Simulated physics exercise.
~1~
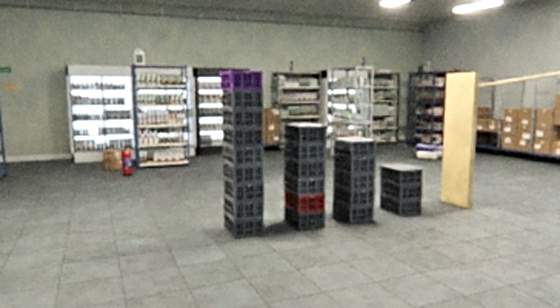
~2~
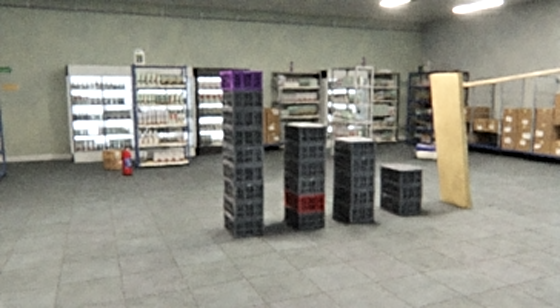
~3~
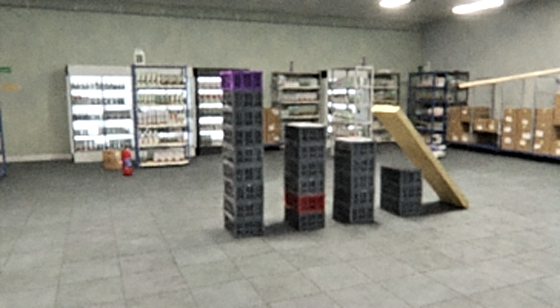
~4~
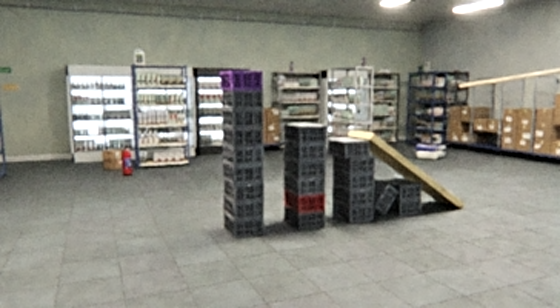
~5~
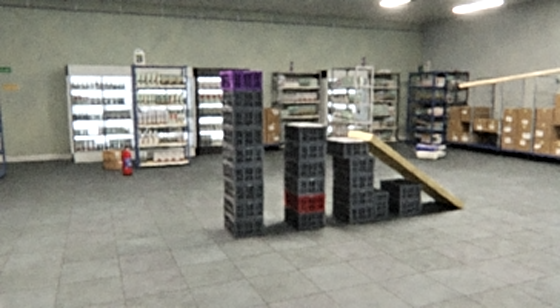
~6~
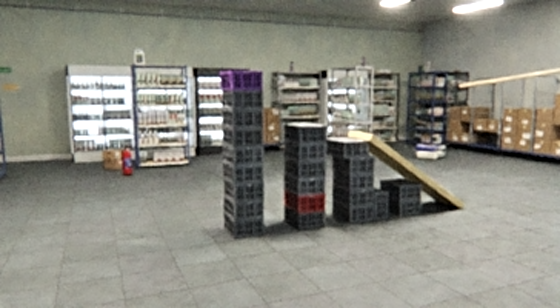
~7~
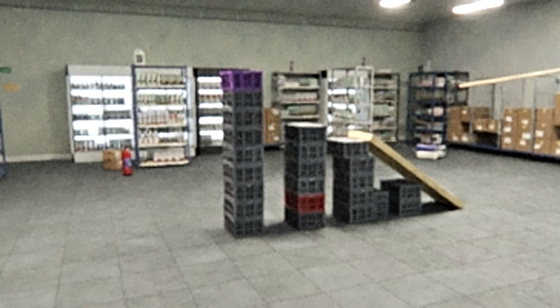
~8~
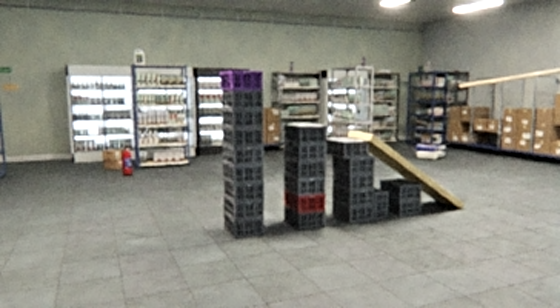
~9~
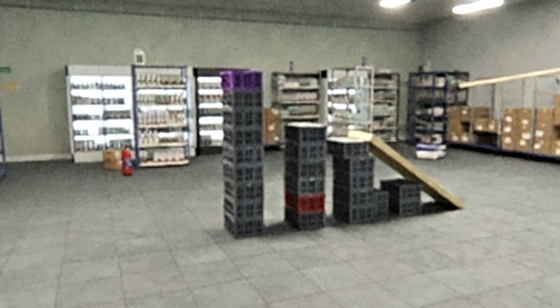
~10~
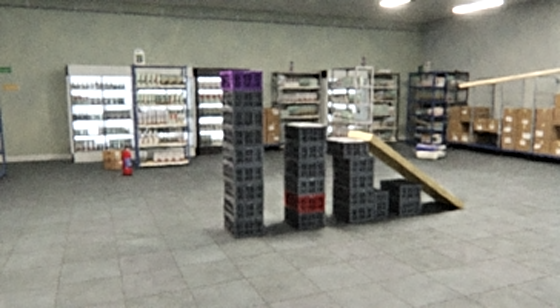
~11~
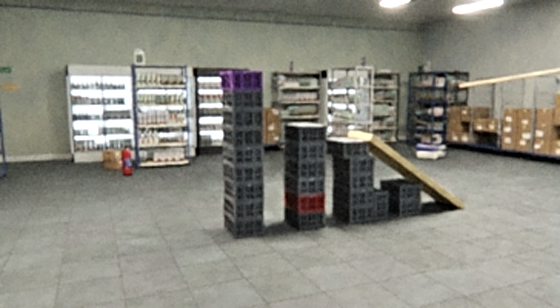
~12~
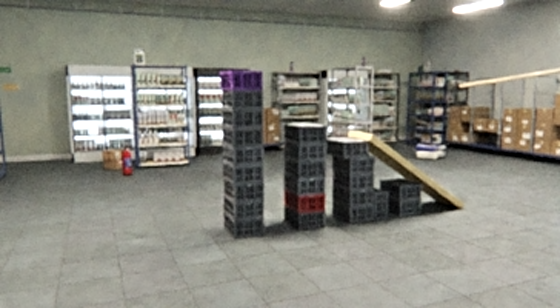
The video shows four columns of dark crates, descending in height toward an upright board in a shop. The board tips left onto the shortest column, knocking its top crate over into the gap beside the next column, and ends leaning at a slant while the taller columns stay standing.
